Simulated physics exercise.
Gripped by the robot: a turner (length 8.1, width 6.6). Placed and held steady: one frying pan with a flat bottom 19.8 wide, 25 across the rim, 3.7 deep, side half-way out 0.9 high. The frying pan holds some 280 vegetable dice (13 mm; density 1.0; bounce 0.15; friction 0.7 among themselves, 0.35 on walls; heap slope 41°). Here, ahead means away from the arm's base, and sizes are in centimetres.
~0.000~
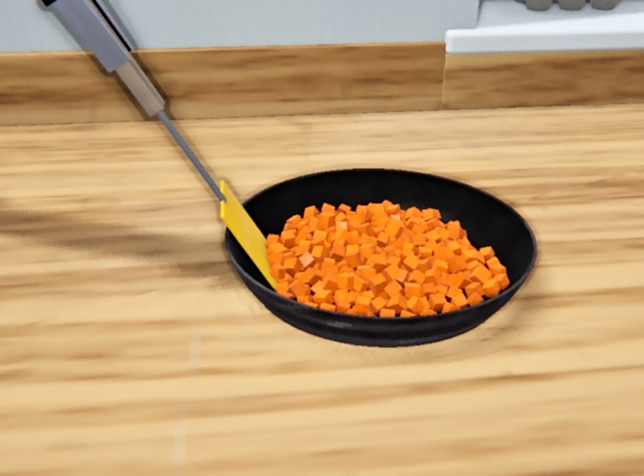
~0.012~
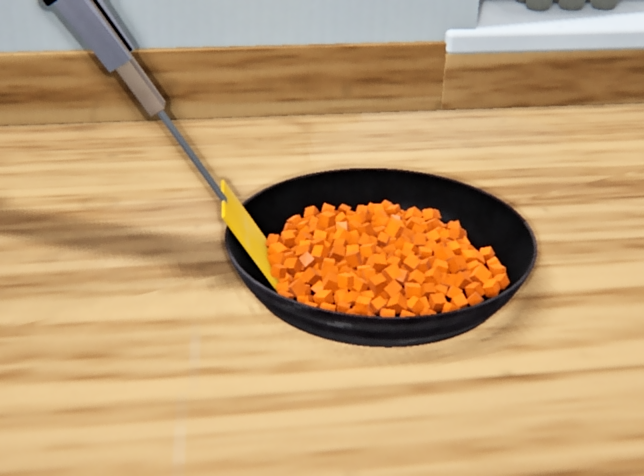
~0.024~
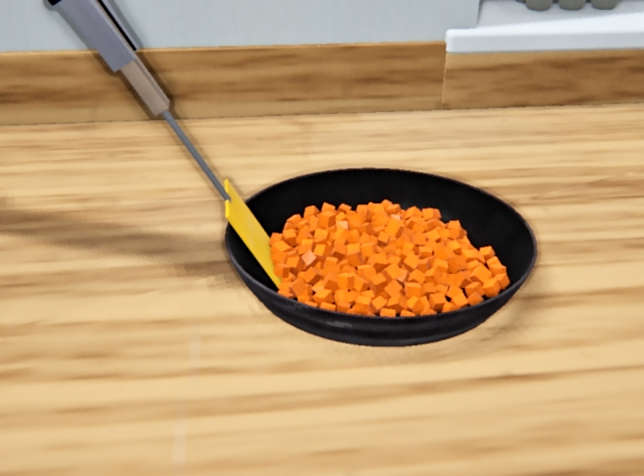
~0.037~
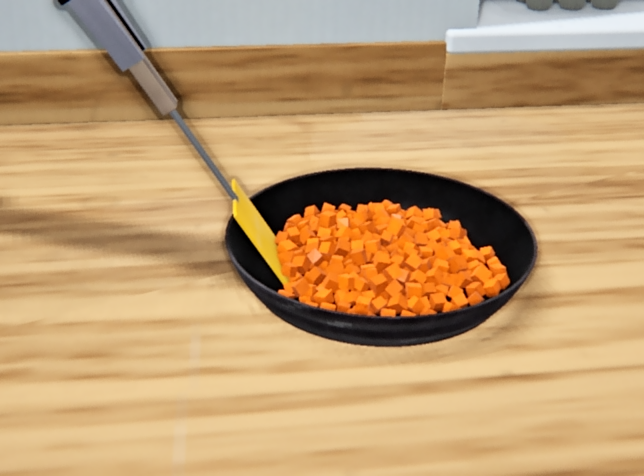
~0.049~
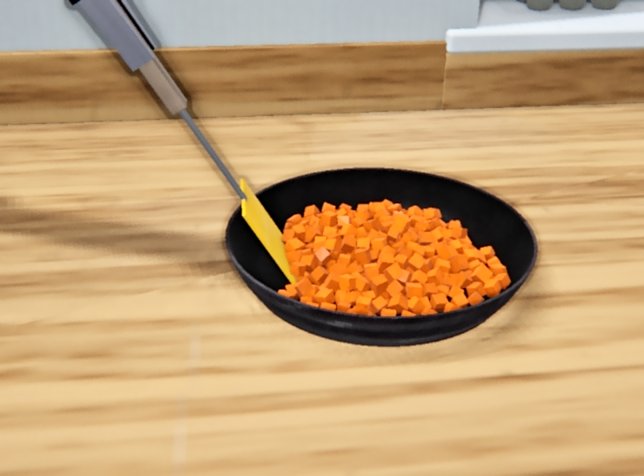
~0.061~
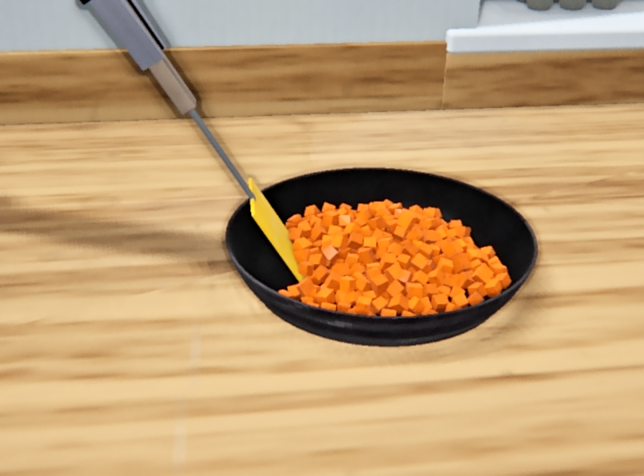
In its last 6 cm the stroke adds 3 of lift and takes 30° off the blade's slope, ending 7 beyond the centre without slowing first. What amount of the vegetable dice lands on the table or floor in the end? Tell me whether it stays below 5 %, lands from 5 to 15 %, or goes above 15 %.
It stays below 5 %.
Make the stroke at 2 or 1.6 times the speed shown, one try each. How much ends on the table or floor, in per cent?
Estimates in order: 10 per cent, 5 per cent.
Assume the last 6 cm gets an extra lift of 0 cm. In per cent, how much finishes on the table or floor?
Roughly 0 per cent.
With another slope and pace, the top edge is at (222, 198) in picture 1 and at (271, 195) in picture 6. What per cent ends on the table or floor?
Close to 5 in a hundred.
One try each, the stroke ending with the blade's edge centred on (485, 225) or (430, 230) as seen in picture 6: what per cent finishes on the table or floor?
Roughly 10 and 0 per cent.
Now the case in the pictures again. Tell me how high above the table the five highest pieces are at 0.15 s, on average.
Somewhere near 4 cm, I'd say.
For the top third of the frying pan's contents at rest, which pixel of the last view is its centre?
Approximately at pixel (480, 232).
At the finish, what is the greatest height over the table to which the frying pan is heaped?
Near 5.5 centimetres high.
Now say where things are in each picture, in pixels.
In the first frame, turner top edge at (222, 198), sloping 60°; upper third of the load around (381, 251), from x 275 to 500, top at y 210; 279 in the frying pan.
In the second frame, turner top edge at (223, 198), sloping 60°; upper third of the load around (381, 251), from x 275 to 500, top at y 210.
In the third frame, turner top edge at (227, 197), sloping 60°; upper third of the load around (381, 250), from x 280 to 500, top at y 210.
In the fourth frame, turner top edge at (234, 197), sloping 60°; upper third of the load around (379, 249), from x 280 to 500, top at y 210.
In the fifth frame, turner top edge at (243, 196), sloping 60°; upper third of the load around (383, 249), from x 280 to 500, top at y 210.
In the sixth frame, turner top edge at (251, 196), sloping 60°; upper third of the load around (392, 247), from x 280 to 500, top at y 210; 279 in the frying pan.
After 0.15 s, sloping 60°, highest piece 4 above the table; 279 in the frying pan.
After 0.24 s, sloping 48°, highest piece 6 above the table; 278 in the frying pan, 1 on the blade or in flight.
After 0.49 s, sloping 30°, highest piece 5 above the table; 272 in the frying pan, 7 on the table or floor.
After 1.54 s, sloping 30°, highest piece 5 above the table; 272 in the frying pan, 7 on the table or floor.
At rest, 272 in the frying pan, 7 on the table or floor. That is 3 % on the table or floor.
